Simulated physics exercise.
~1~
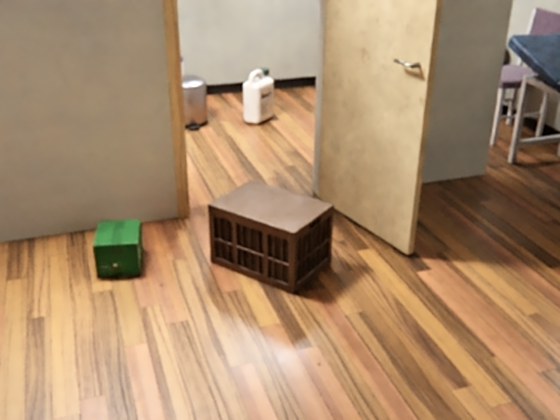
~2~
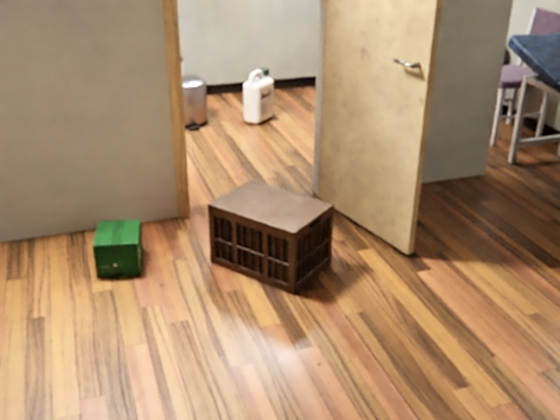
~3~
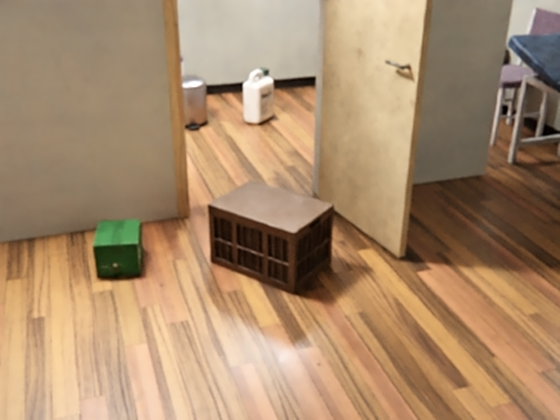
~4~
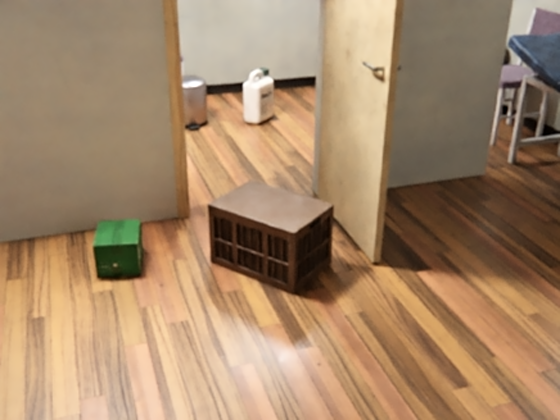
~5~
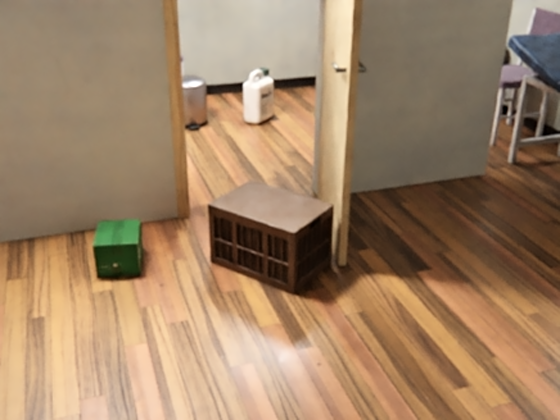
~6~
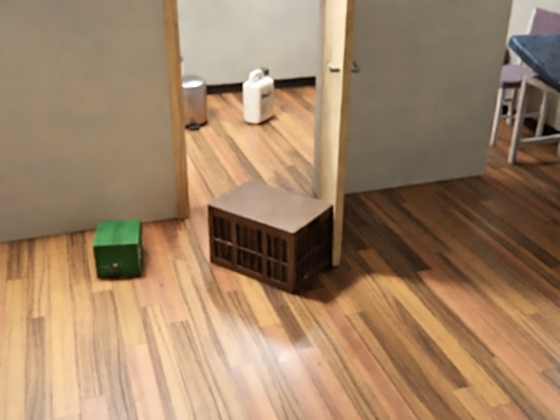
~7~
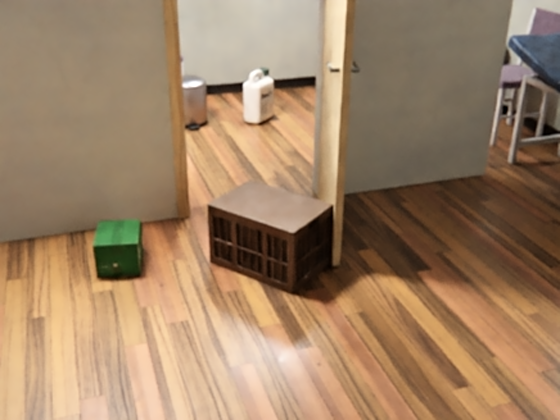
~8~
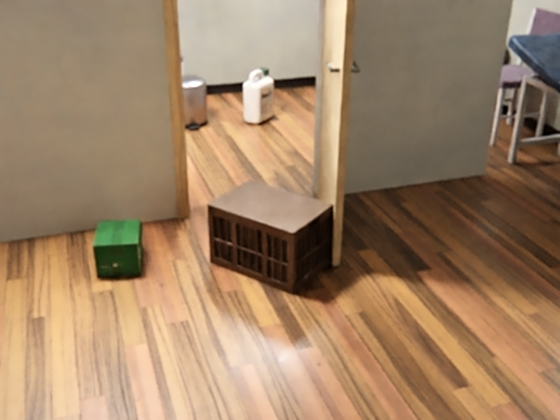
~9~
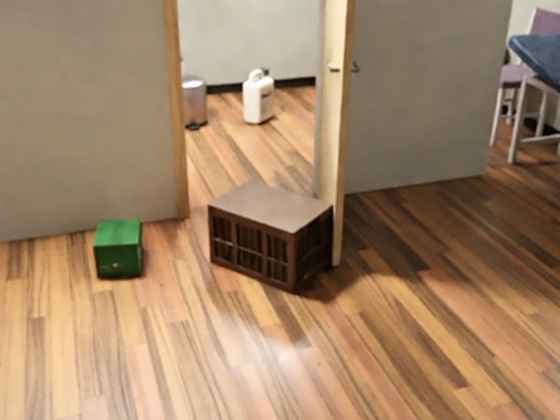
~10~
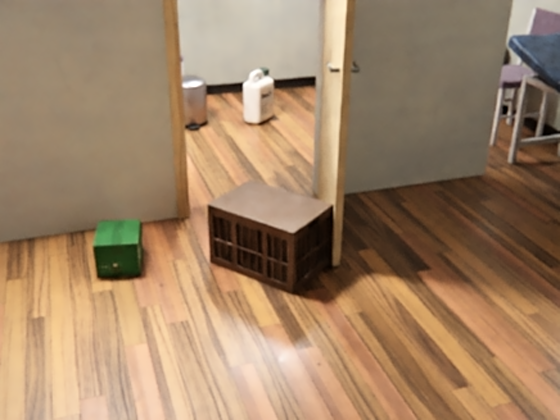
A pale wooden door stands wide open in a doorway, with a slatted brown chest on the wood floor in front of the opening and a small green box to the left. At first the door barely moves. It then swings leftward toward the chest, its broad face narrowing from view until mostly its edge shows. Reaching the right side of the chest, the door stops and swings no farther. The chest and the green box stay where they are, and the doorway remains open, with a white jug visible beyond it.
